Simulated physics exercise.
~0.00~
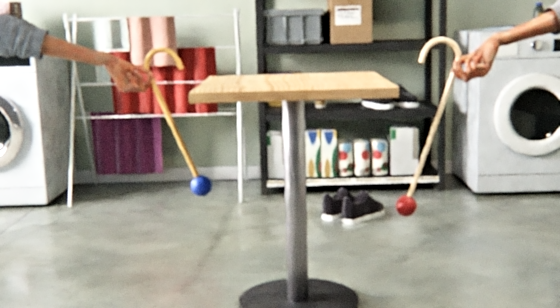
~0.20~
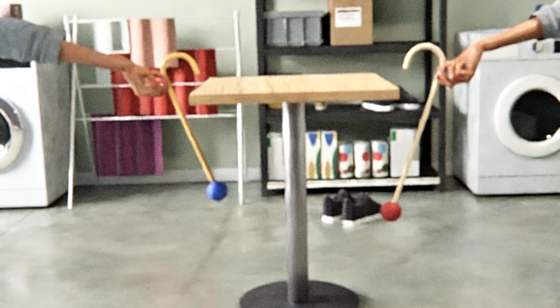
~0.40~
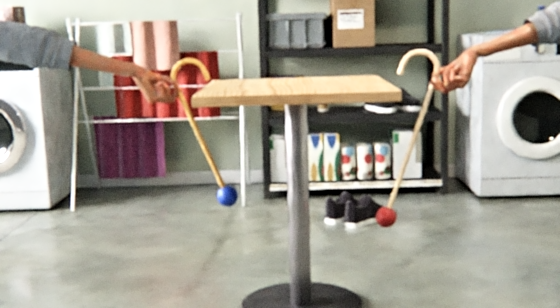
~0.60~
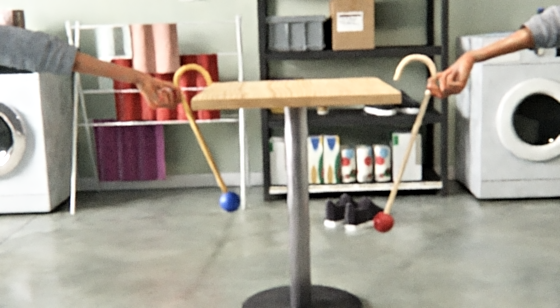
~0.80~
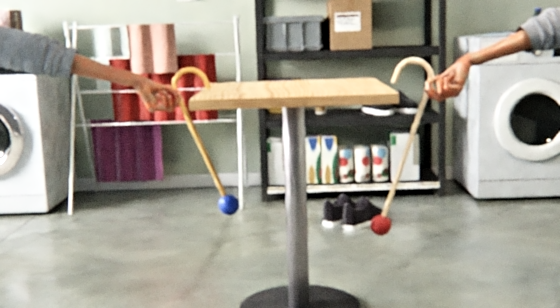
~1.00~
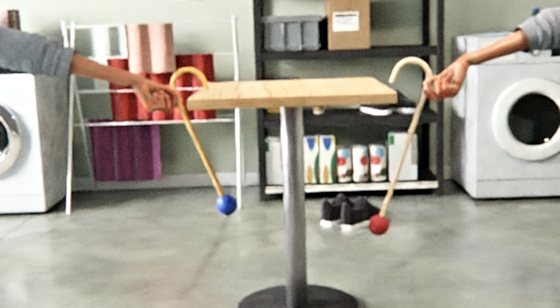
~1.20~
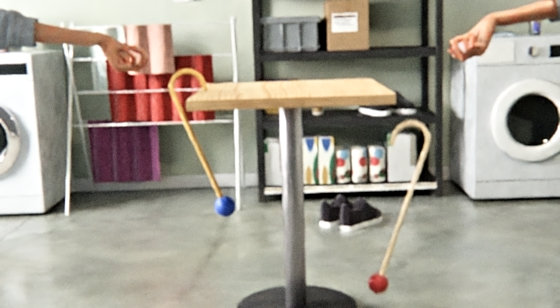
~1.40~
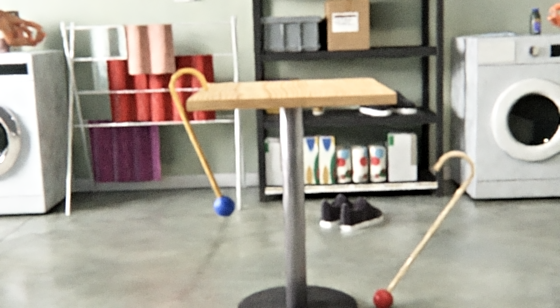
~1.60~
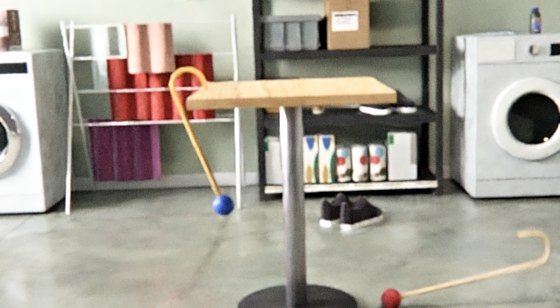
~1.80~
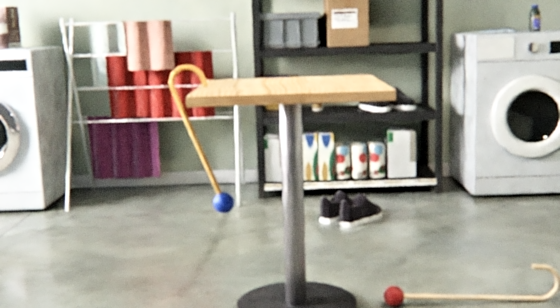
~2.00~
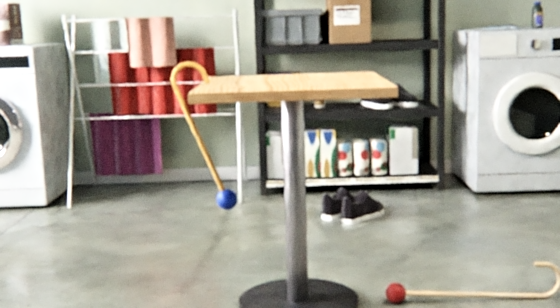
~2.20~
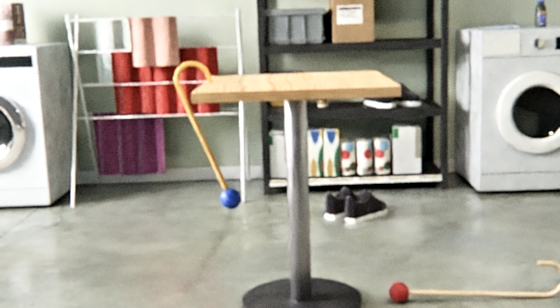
Two hands releasing hooked canes at a table's edges, the blue-tipped one staying hung while the red-tipped one falls to the floor.
